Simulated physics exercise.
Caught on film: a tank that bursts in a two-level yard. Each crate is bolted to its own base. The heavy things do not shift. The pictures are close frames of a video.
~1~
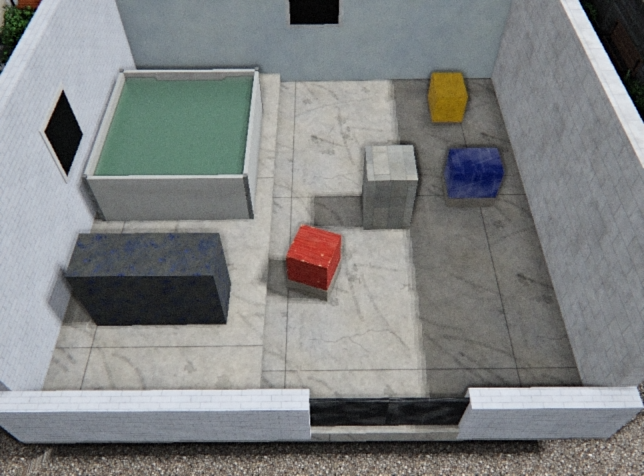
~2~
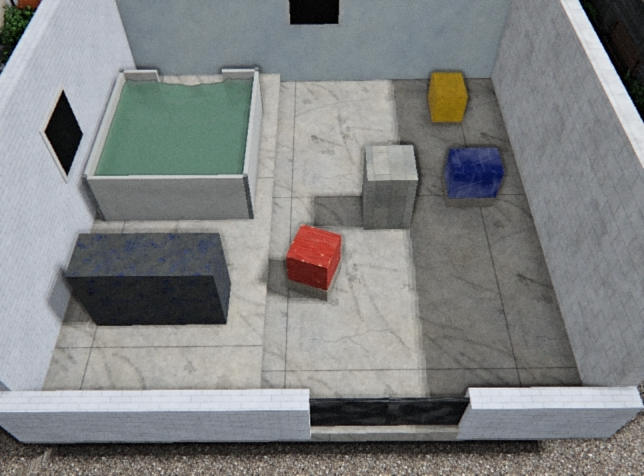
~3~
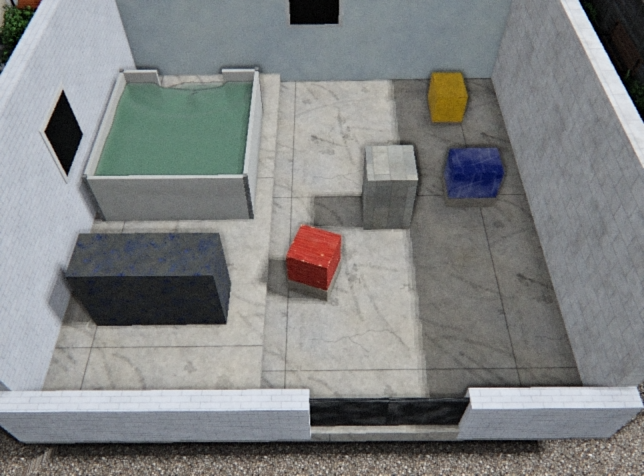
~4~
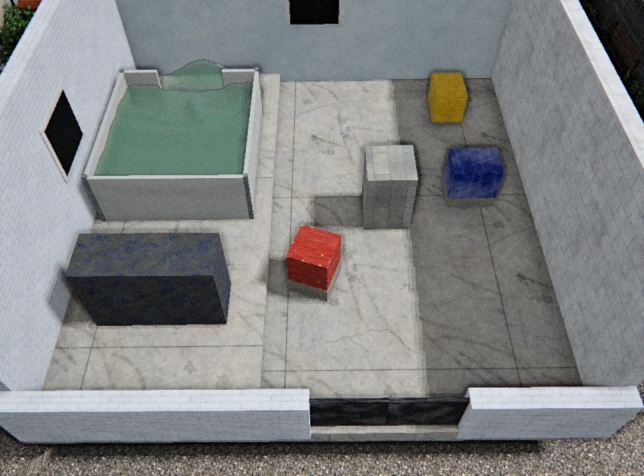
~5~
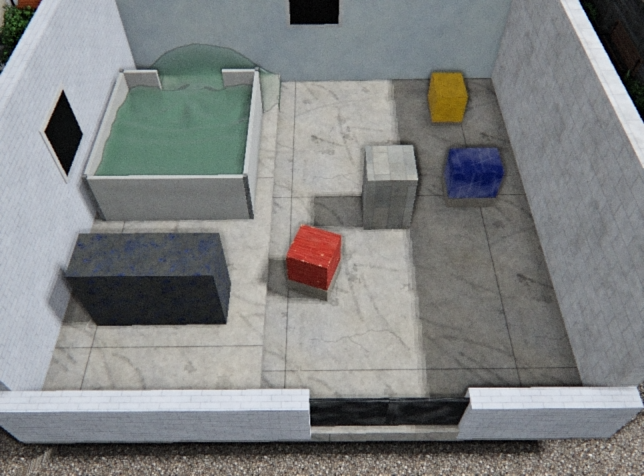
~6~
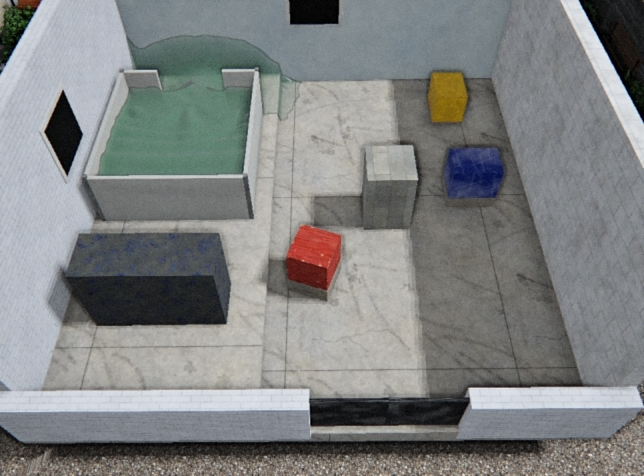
Pale green water sits level in an open white-walled tank at the back left of a walled yard, seen from high above the front wall by a still camera. A dark block stands in front of the tank, a red cube and a grey block near the middle, and yellow and blue blocks at right. A gap opens in the tank's far side, and water pours through, spreading along the back wall and rightward onto the pale floor.
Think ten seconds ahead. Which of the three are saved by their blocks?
In the end: The red crate stays dry; the yellow crate gets wet; the blue crate gets wet.
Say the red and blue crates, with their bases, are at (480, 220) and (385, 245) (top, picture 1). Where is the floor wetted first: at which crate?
It is the one in yellow.
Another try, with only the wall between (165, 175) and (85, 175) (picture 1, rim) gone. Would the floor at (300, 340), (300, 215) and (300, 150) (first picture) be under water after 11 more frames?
In turn: Awash, flooded, free of water.
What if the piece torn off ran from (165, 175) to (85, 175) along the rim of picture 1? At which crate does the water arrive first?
It is the red-painted one.
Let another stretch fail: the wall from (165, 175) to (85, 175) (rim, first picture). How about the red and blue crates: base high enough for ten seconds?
Red gets wet; blue is spared.
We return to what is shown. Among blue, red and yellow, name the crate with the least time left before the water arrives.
That is the crate marked yellow.
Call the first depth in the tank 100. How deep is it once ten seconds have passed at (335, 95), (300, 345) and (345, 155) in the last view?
In turn 6, 20 and 6 in a hundred.
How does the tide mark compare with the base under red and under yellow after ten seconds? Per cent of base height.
Roughly 80 per cent, then 400 per cent.
A moment on, water covers 15 % of the floor; the red crate not reached, the yellow crate not reached, the blue crate not reached.
Next, water covers 35 % of the floor; the red crate not reached, the yellow crate water round its plinth, the blue crate not reached.
Then, water covers 55 % of the floor; the red crate not reached, the yellow crate water round its plinth, the blue crate water round its plinth.
Later, water covers 90 % of the floor; the red crate water round its plinth, the yellow crate water round its plinth, the blue crate water round its plinth.
In the end, water covers 95 % of the floor; the red crate stayed above the water, the yellow crate was topped, the blue crate was topped.
